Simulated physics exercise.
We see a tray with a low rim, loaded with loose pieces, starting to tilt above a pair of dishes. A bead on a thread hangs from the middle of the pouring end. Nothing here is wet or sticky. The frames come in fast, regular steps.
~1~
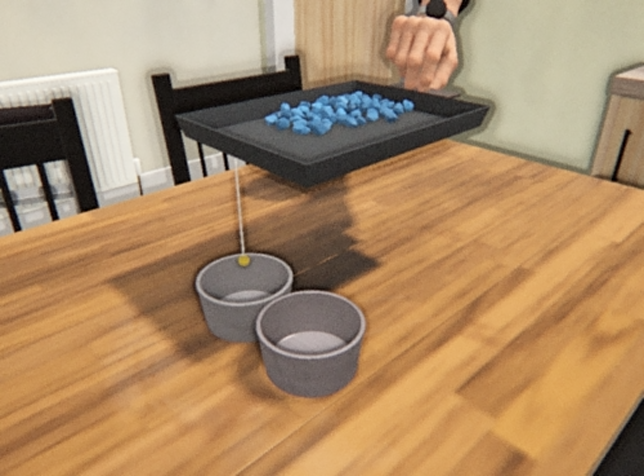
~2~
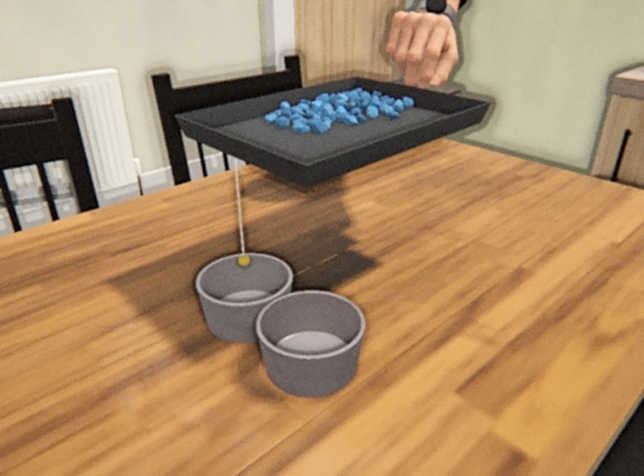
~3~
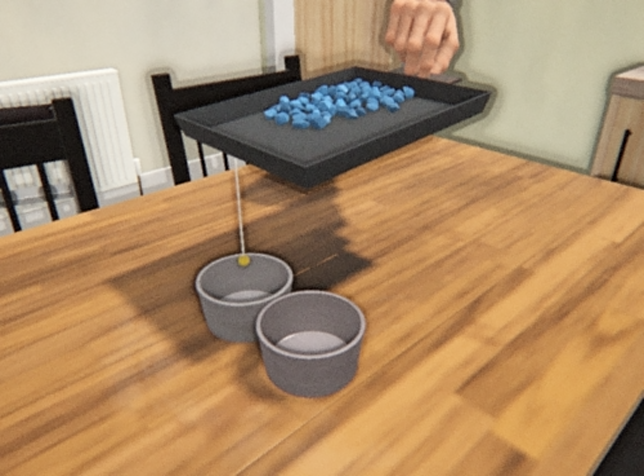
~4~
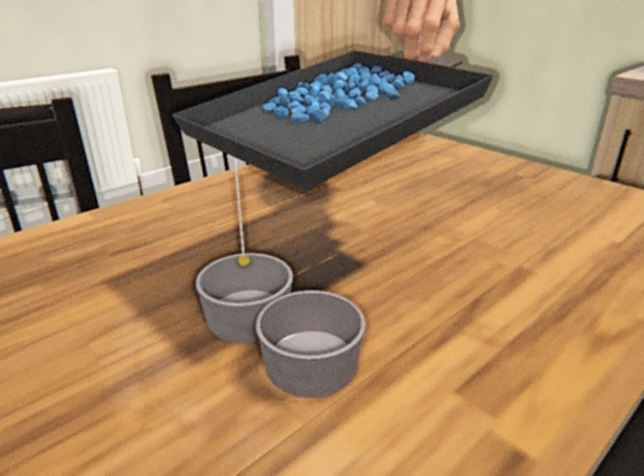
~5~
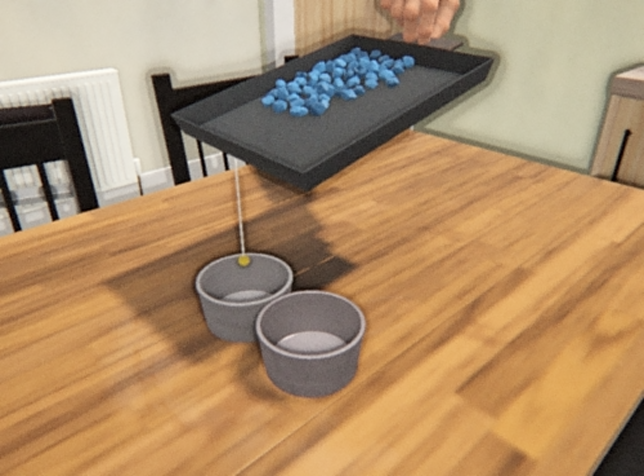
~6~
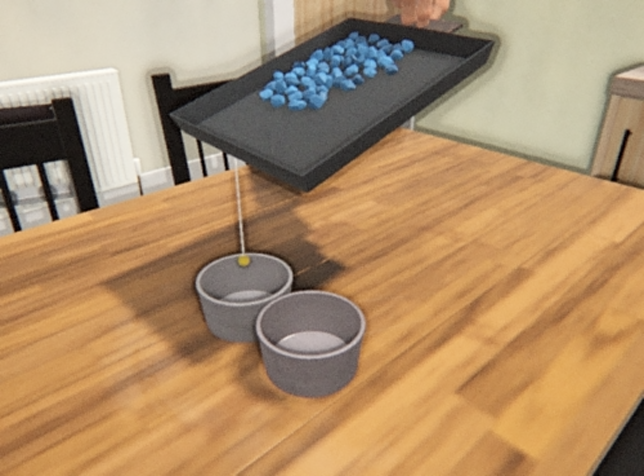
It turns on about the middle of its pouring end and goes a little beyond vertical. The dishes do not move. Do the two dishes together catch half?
The two hold only the smaller part of the load.
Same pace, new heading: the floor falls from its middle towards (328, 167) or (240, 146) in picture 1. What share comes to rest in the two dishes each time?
Roughly 80 per cent, and 0 per cent.
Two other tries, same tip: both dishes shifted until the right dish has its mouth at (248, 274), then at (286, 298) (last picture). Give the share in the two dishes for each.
In turn 0 and 20 in a hundred.
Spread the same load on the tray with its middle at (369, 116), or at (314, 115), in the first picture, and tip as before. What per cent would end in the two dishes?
First some 40, then 20 per cent.
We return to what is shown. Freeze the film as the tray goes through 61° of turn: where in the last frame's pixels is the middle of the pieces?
Near (236, 140).
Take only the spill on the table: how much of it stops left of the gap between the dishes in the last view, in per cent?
Roughly 100 in a hundred.
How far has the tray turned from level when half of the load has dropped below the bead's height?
Around 110° of tilt.
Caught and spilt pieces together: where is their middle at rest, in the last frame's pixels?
At about (203, 353).
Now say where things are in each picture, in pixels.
The first picture shows corners of the pouring end at (183, 115) and (307, 161), level; middle of the load at (350, 110), aquarium stones; left dish at (208, 312); right dish at (271, 363); bead on its thread at (244, 260).
The second picture shows corners of the pouring end at (183, 115) and (307, 161), level; middle of the load at (350, 107).
The third picture shows corners of the pouring end at (182, 115) and (306, 163), tipped barely, lowest at the right corner; middle of the load at (350, 100).
The fourth picture shows corners of the pouring end at (180, 114) and (305, 165), tipped a little, lowest at the right corner; middle of the load at (349, 88).
The fifth picture shows corners of the pouring end at (179, 113) and (304, 167), tipped a little, lowest at the right corner; middle of the load at (348, 76).
The sixth picture shows corners of the pouring end at (177, 113) and (303, 170), tipped clearly, lowest at the right corner; middle of the load at (346, 64); left dish at (208, 312); right dish at (271, 363).
Soon after the last picture, tray tipped steeply; nearly all on the tray; a small part in the air.
A little later, tray tipped right over; about two thirds on the tray; a stray few in the right dish; a stray few in the left dish; about a third outside both.
Later still, tray tipped past a quarter turn; a small part in the right dish; a small part in the left dish; most outside both.
At rest, tray tipped past a quarter turn; a small part in the right dish; a small part in the left dish; most outside both.
